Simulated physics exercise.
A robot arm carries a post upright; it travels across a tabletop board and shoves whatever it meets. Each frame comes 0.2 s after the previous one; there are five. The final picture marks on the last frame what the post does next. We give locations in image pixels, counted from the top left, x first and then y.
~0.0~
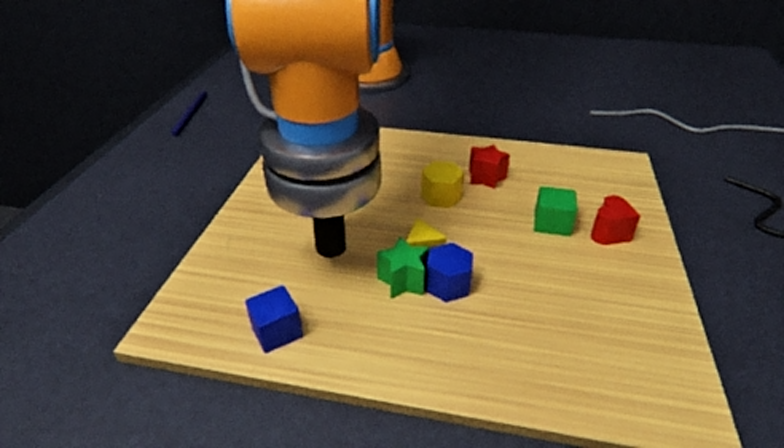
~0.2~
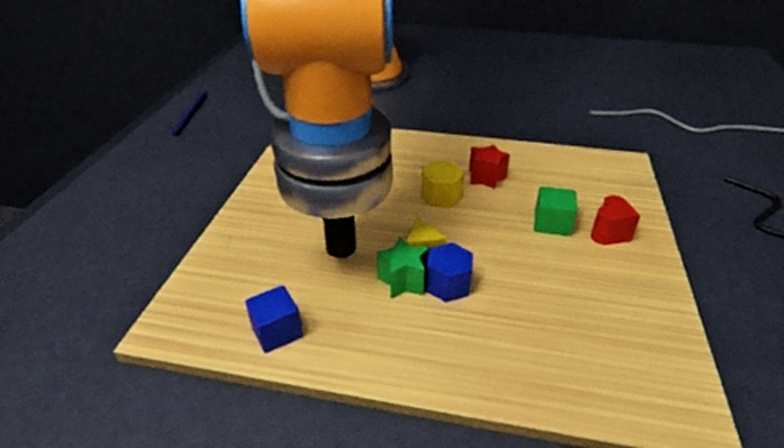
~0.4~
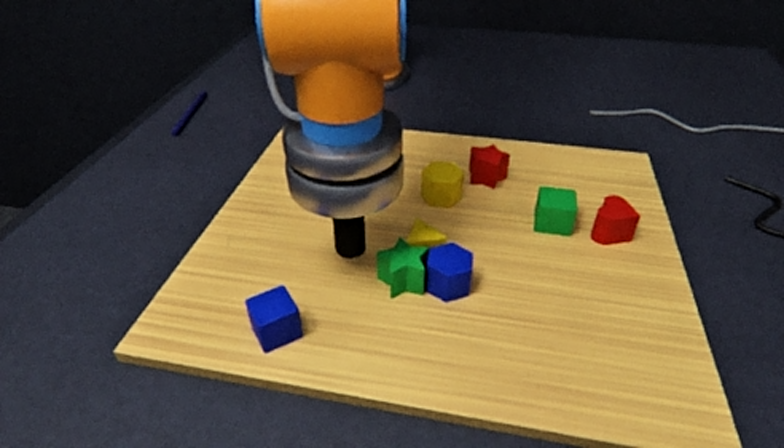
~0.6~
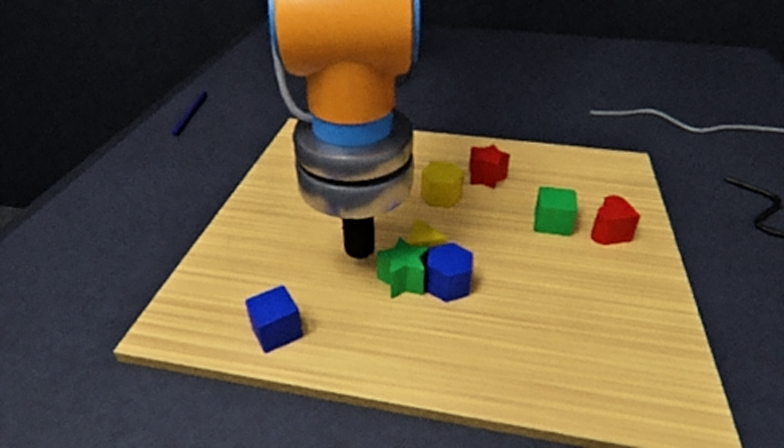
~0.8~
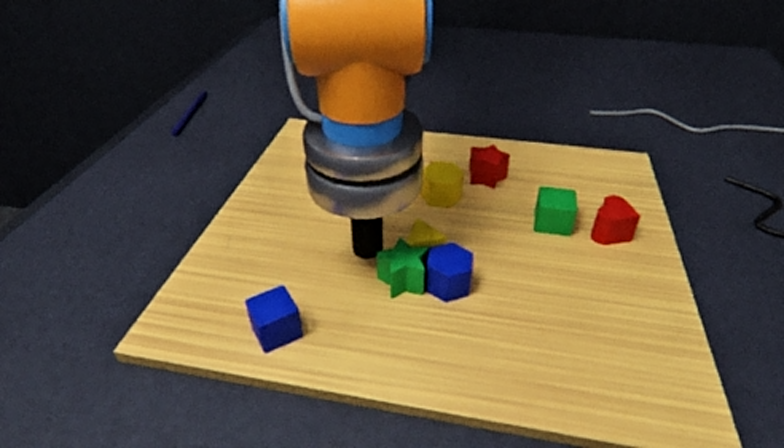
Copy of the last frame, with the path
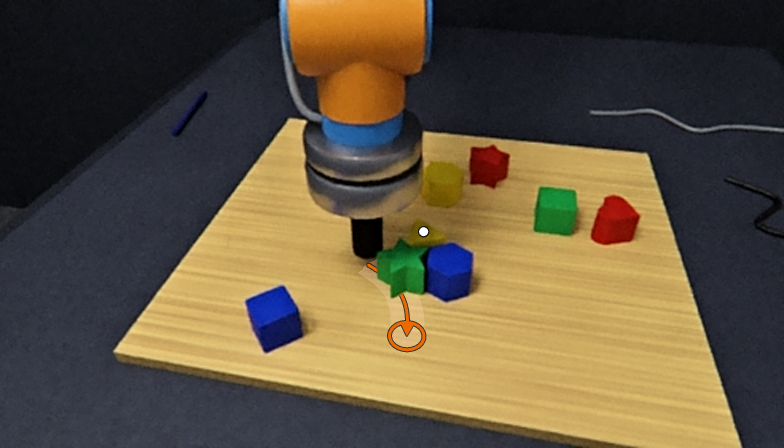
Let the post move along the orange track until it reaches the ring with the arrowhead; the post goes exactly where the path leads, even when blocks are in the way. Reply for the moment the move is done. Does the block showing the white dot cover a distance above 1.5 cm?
I expect not.
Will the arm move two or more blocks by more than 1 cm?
It seems so.
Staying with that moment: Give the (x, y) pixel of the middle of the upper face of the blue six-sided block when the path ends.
By then it is at (476, 264).
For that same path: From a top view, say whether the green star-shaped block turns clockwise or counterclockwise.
Viewed from overhead, the green star-shaped block winds up turned anticlockwise.
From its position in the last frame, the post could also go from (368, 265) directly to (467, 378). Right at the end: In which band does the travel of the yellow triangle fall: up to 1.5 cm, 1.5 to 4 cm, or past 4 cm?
It moves only a bit, under 1.5 cm.
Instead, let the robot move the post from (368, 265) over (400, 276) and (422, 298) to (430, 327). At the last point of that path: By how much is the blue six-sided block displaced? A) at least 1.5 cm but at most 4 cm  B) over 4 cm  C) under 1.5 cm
(B)
Drawn move, from (368, 265) through (392, 282) and (406, 307) to (407, 336); the dot is on the yellow triangle.
The first path, step by step. One third of the way, post (392, 267); green star-shaped block (423, 267), turned 20° anticlockwise; blue six-sided block (465, 262).
Two thirds of the way, post (406, 292); green star-shaped block (442, 281), turned 45° anticlockwise; blue six-sided block (476, 264), turned 15° anticlockwise.
At the end, post (407, 320); green star-shaped block (444, 286), turned 60° anticlockwise; yellow triangle still; blue six-sided block (476, 264), turned 15° anticlockwise.
